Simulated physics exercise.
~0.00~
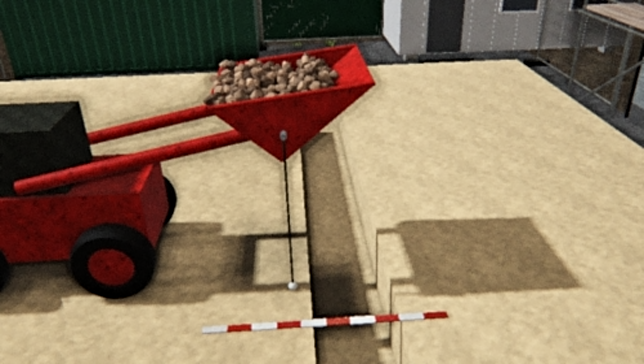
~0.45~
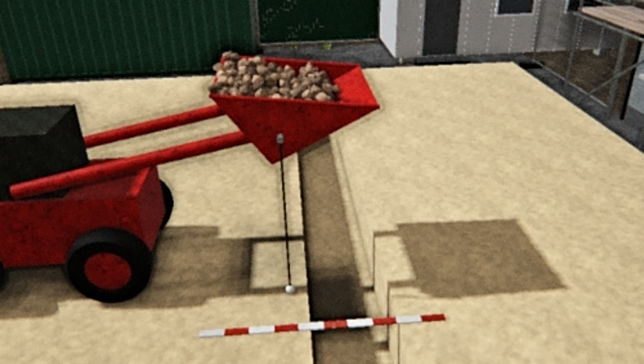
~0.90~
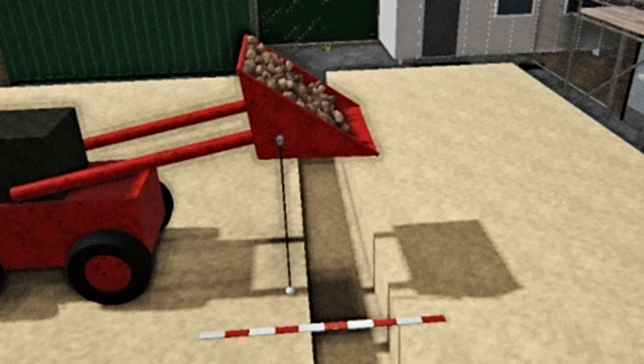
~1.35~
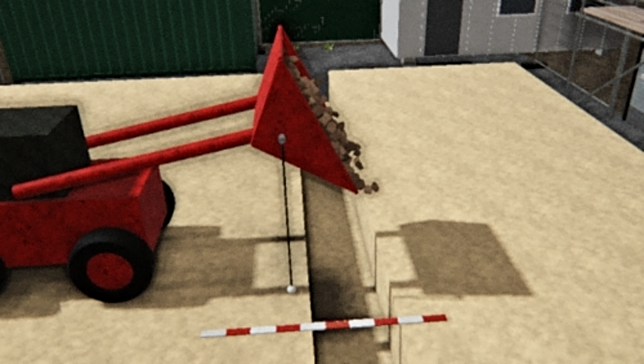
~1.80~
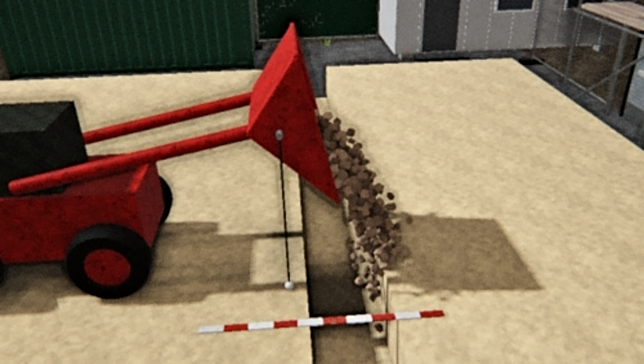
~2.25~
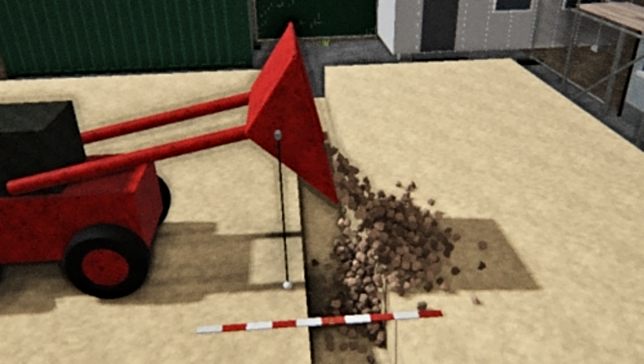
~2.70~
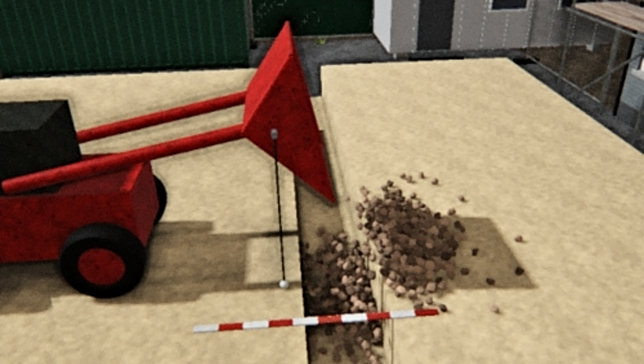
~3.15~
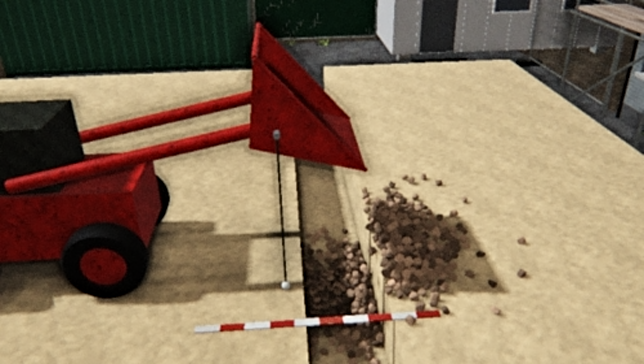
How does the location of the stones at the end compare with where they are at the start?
At the start the stones are piled in the raised red bucket. By the end they lie lower and farther right, partly in the trench and partly in a heap on the ground just past it.
We see a red loader with a raised bucket of brown stones tip it forward, pouring the load over a narrow trench; the stones end up partly in the trench and partly heaped on the ground beyond, as the emptied bucket tilts back.
